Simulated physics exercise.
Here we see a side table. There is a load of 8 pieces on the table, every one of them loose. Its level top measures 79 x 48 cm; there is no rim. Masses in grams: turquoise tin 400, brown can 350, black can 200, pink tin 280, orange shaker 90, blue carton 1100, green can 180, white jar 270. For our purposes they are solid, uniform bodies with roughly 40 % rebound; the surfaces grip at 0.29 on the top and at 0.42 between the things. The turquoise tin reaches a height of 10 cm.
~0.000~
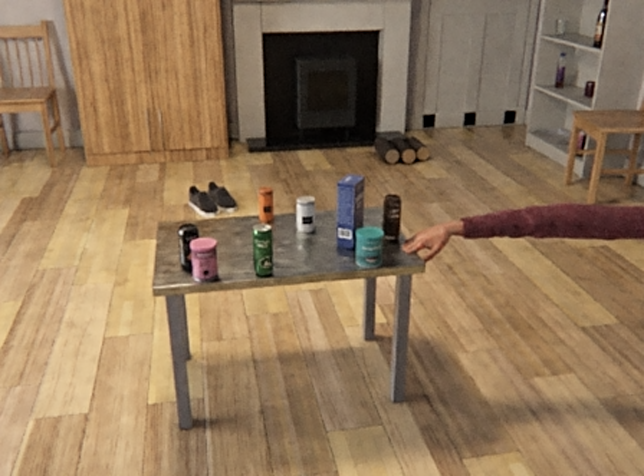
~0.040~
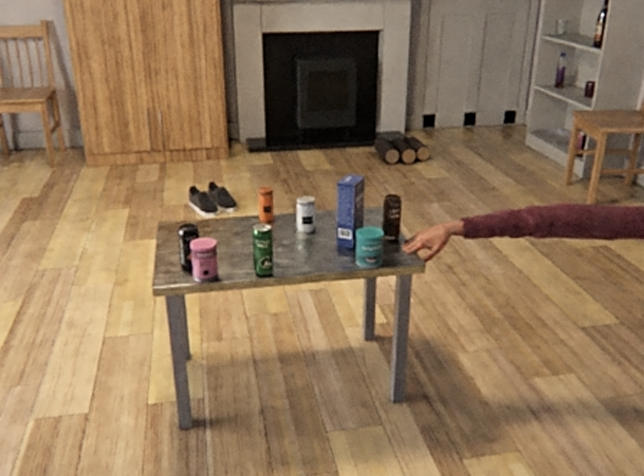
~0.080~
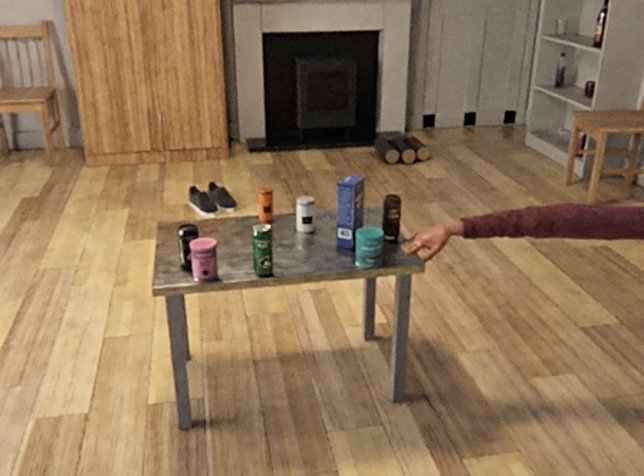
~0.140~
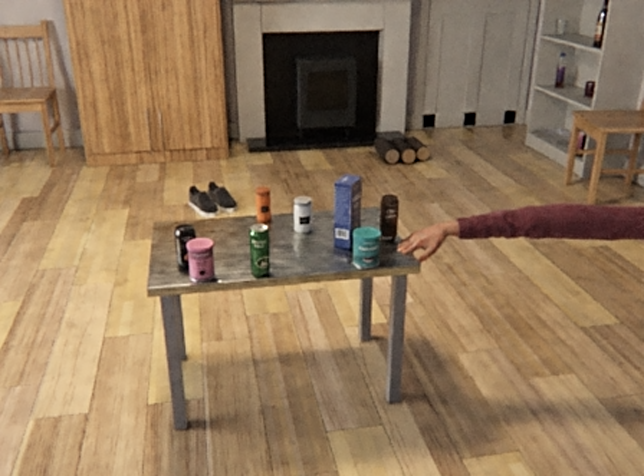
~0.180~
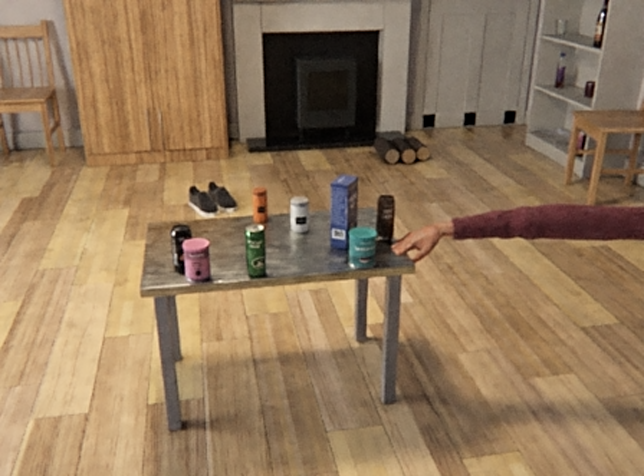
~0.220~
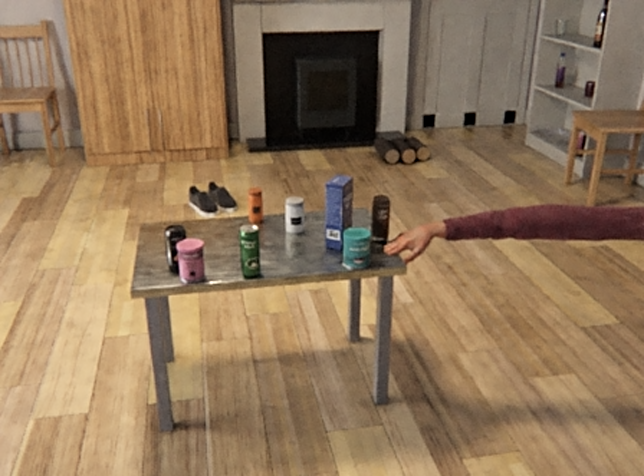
At first, a hand reaching in from the right rests at the edge of a small table holding eight items, including cans, tins and a blue carton, and nothing moves. Then the table slides slightly to the left, the hand moving with it, and the items ride along, still upright.
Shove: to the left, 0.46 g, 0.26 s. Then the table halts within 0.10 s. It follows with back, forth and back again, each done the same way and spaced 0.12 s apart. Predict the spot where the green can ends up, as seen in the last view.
It finishes at about (212, 254).
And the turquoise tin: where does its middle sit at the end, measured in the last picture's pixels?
Its middle settles close to pixel (324, 251).
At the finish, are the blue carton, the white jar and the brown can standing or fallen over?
Outcome noted - the blue carton survives without falling, the white jar survives without falling, the brown can ends up fallen.
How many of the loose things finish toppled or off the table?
Altogether, 3.
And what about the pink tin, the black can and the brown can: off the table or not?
At the end the pink tin leaves its base, the black can leaves its base and the brown can remains on its base.
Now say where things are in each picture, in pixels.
In the first picture, green can (263, 250); turquoise tin (369, 247).
In the second picture, black can (189, 246); pink tin (205, 259).
In the third picture, orange shaker (266, 204); blue carton (350, 212).
In the fourth picture, table along by 1 cm; white jar (303, 214); turquoise tin (366, 248).
In the fifth picture, table along by 3 cm; brown can (385, 219); black can (182, 246).
In the sixth picture, table along by 6 cm; green can (250, 251) shifted 2 cm; pink tin (191, 260) shifted 2 cm.
Around 0.72 s, table along by 14 cm; green can shifted 8 cm near (183, 257); brown can at 55° to upright; turquoise tin shifted 10 cm.
Around 1.22 s, table along by 8 cm; black can now off the table; green can shifted 6 cm near (213, 254); brown can on its side.
Around 1.82 s, table along by 2 cm; pink tin now off the table; green can shifted 20 cm near (186, 257); brown can on its side.
Finally (5.3 s), off the table, black can and pink tin; on their side or leaning hard on the table, brown can; not toppled but over 5 cm from the start, turquoise tin, orange shaker, blue carton, green can and white jar. Final places as that camera would see them, green can near (212, 254).
